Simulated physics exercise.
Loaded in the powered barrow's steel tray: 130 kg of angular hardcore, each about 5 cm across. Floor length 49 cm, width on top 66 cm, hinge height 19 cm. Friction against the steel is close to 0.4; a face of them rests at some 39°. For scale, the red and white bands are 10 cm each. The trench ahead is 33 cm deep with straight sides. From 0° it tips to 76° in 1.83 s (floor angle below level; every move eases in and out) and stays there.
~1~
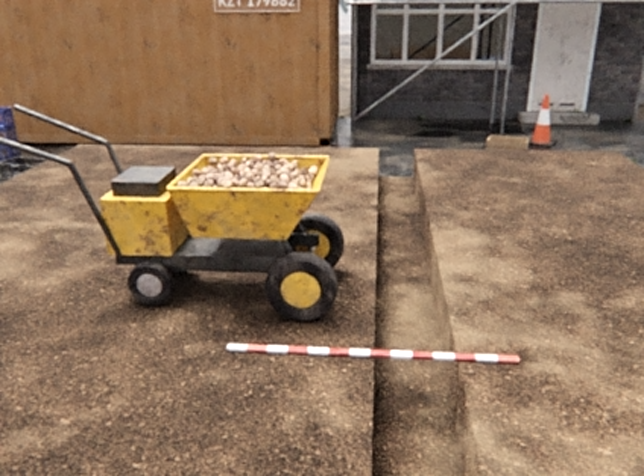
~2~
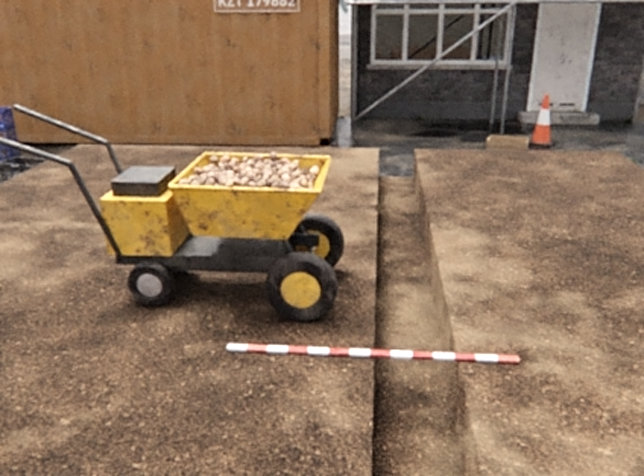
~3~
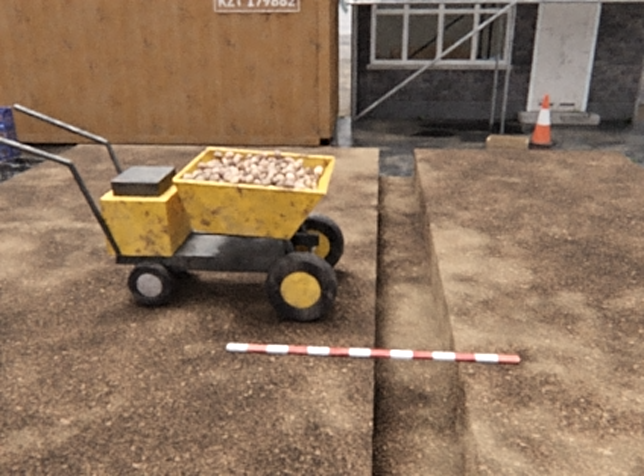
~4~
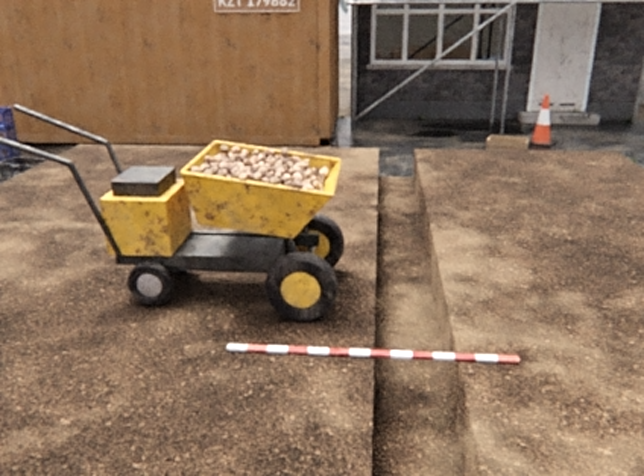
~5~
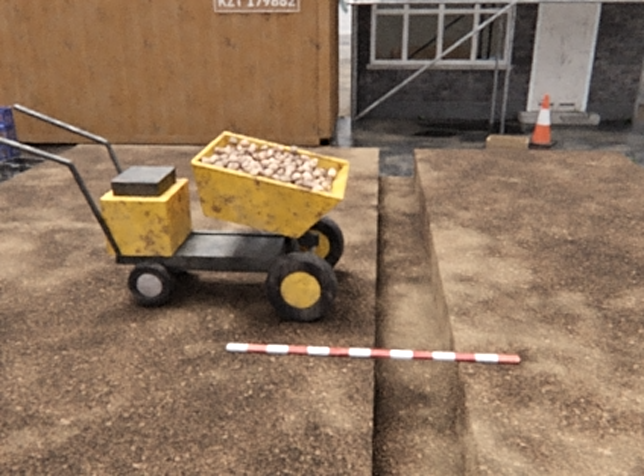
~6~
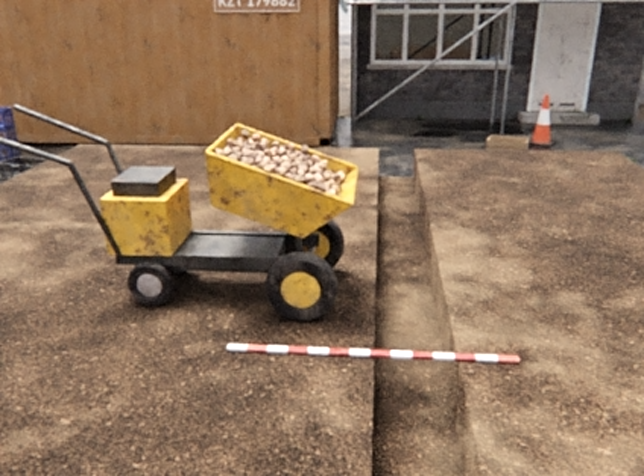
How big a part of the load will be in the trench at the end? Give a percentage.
About 79 per cent.
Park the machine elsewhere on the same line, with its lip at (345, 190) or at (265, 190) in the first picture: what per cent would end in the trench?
First some 50, then 80 per cent.
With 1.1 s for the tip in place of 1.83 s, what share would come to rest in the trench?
It would be near 70 per cent.
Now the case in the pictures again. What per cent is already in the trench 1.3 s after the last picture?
Some 30 per cent.
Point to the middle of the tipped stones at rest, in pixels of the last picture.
Around (421, 332).
Then, 0.8 s after the last picture the floor is at 64°, 99 % in the tray, 1 % in the trench; the foremost stones are at (415, 251).
Then, 1.3 s after the last picture the floor is at 76°, 63 % in the tray, 30 % in the trench, 7 % past the trench; the foremost stones are at (501, 304).
Then, 1.7 s after the last picture the floor is at 76°, 43 % in the tray, 46 % in the trench, 11 % past the trench; the foremost stones are at (538, 309).
Then, 3.6 s after the last picture the floor is at 76°, 10 % in the tray, 79 % in the trench, 11 % past the trench; the foremost stones are at (544, 315).
